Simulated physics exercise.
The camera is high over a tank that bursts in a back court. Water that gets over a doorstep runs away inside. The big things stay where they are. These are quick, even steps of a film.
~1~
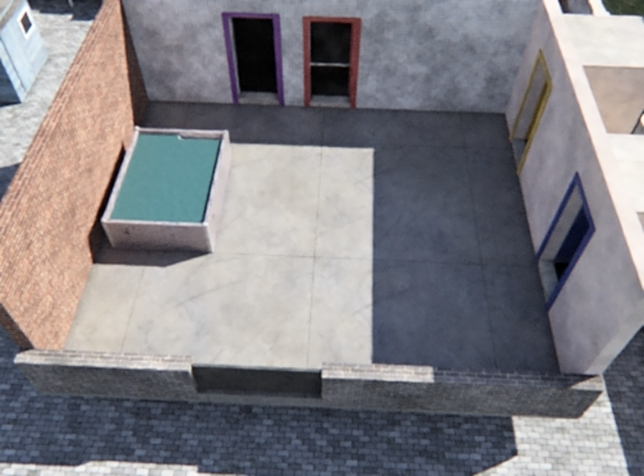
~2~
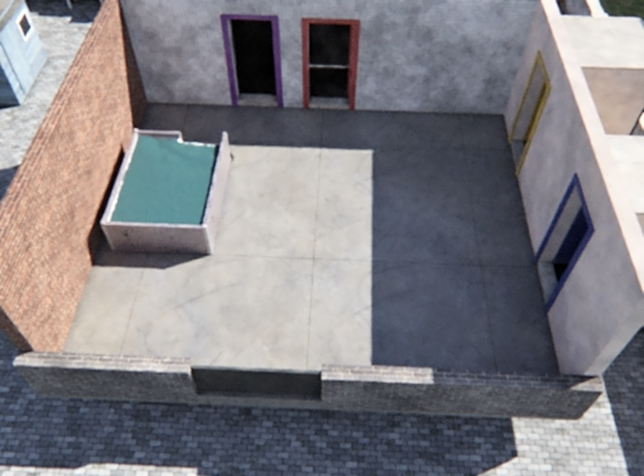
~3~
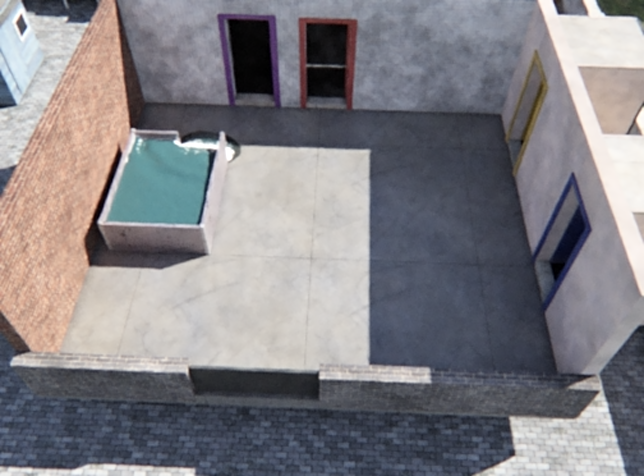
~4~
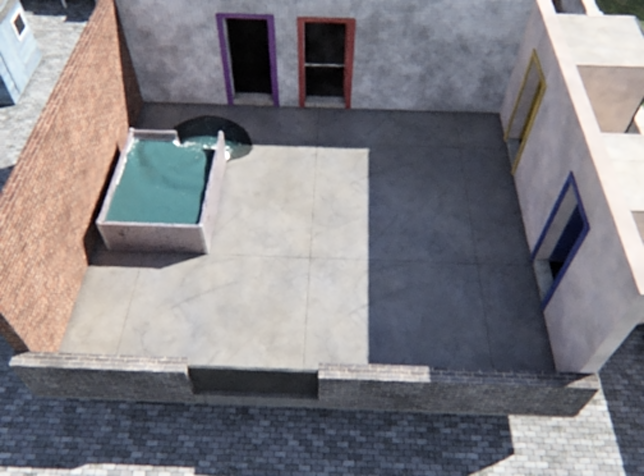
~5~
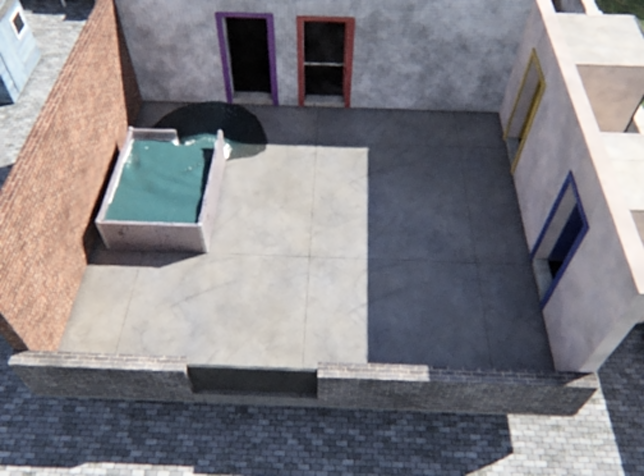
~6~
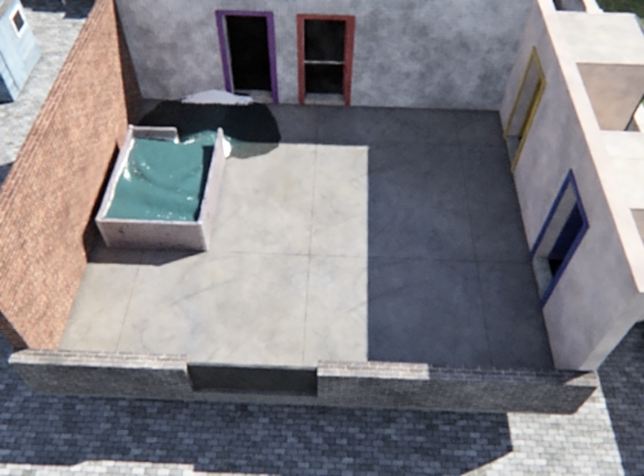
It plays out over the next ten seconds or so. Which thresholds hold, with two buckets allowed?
In the end: The yellow door stays under that; the blue door stays under that; the red door stays under that; the purple door takes more than that.
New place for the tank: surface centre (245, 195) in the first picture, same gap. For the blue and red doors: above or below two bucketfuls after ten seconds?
Blue keeps below it, red goes over.
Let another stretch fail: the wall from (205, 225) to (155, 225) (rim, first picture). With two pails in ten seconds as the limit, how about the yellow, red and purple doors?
My reading: Yellow is under, red keeps below it, purple takes less.
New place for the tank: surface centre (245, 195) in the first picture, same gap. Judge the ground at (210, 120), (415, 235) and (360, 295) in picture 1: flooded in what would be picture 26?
One after the other: Wet, no water, not flooded.
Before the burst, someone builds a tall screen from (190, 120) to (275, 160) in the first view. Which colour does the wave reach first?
That is the door marked purple.
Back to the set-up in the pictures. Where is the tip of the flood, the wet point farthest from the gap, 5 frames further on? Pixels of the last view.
I would point to (336, 108).
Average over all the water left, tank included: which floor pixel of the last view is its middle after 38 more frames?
Around (254, 178).
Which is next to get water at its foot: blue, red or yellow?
First comes the door marked red.
A moment on, water covers 10 % of the floor; the yellow door not reached, the blue door not reached, the red door wet at the sill, nothing in, the purple door over two buckets in.
Next, water covers 15 % of the floor; the yellow door not reached, the blue door not reached, the red door wet at the sill, nothing in, the purple door over two buckets in.
Then, water covers 35 % of the floor; the yellow door wet at the sill, nothing in, the blue door not reached, the red door wet at the sill, nothing in, the purple door far over two buckets in.
Later, water covers 55 % of the floor; the yellow door under two buckets in, the blue door wet at the sill, nothing in, the red door wet at the sill, nothing in, the purple door far over two buckets in.
In the end, water covers 75 % of the floor; the yellow door under two buckets in, the blue door wet at the sill, nothing in, the red door wet at the sill, nothing in, the purple door far over two buckets in.
